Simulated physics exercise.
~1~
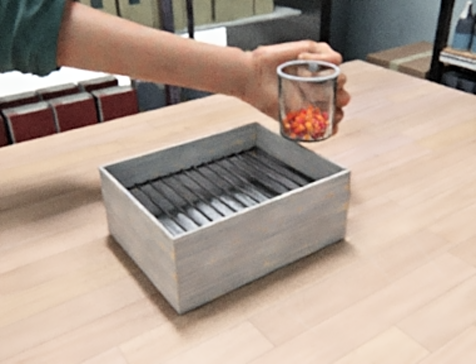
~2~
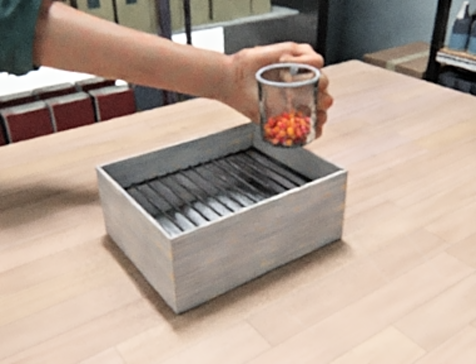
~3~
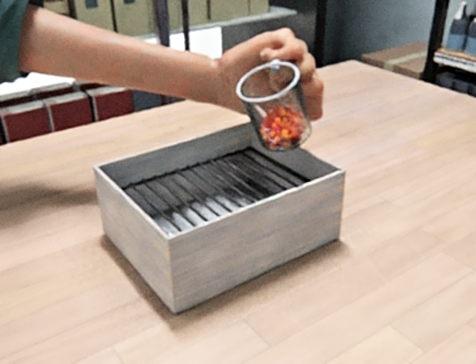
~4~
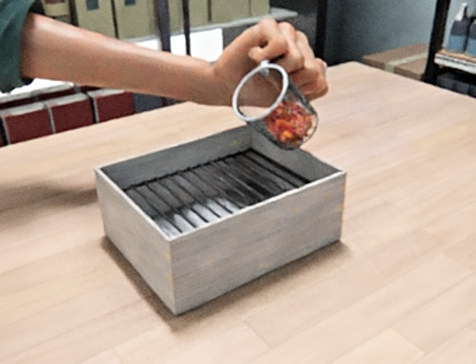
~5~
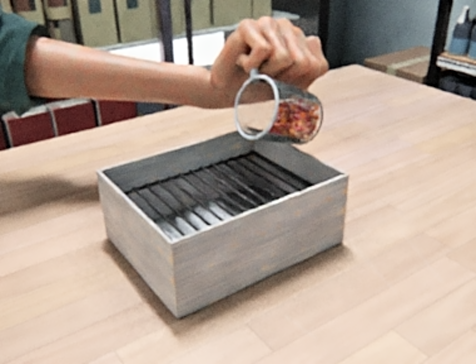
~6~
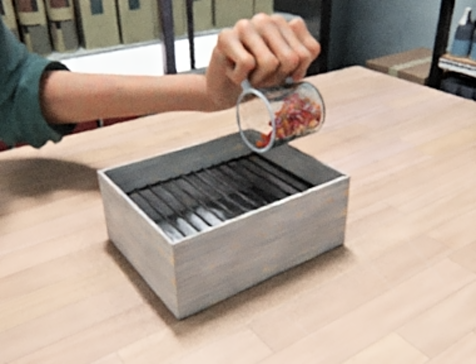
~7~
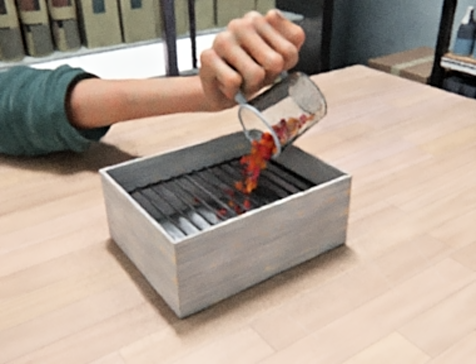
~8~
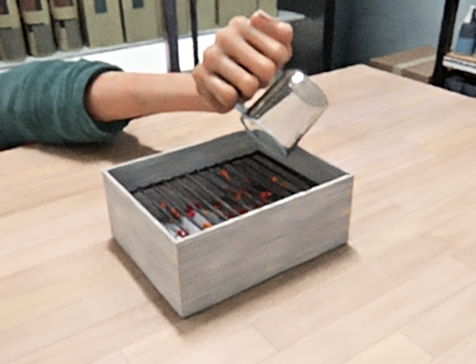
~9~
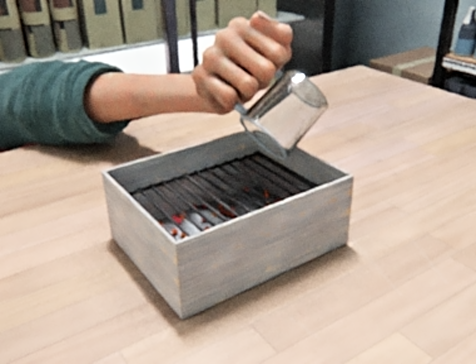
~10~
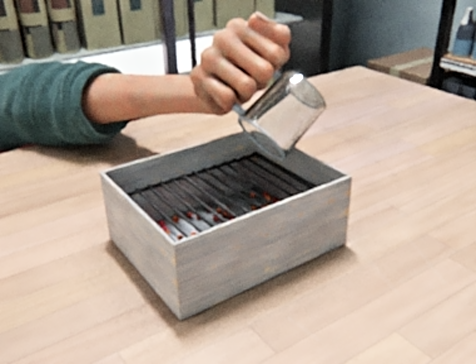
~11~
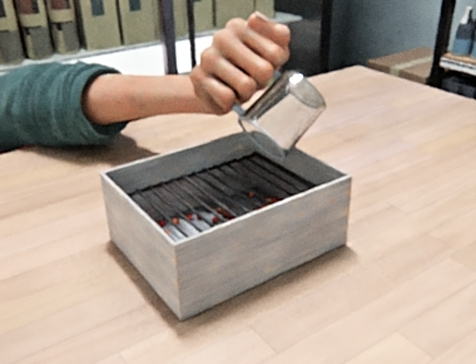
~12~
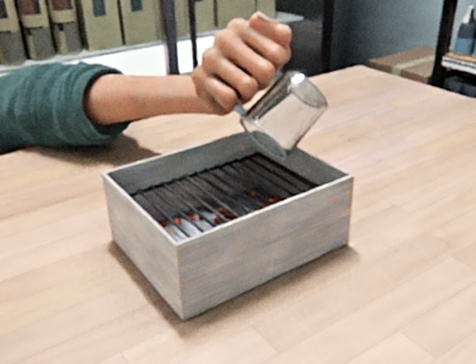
A hand tipping a clear cup of red and orange pieces into a grey box, the pieces dropping between the dark wires.
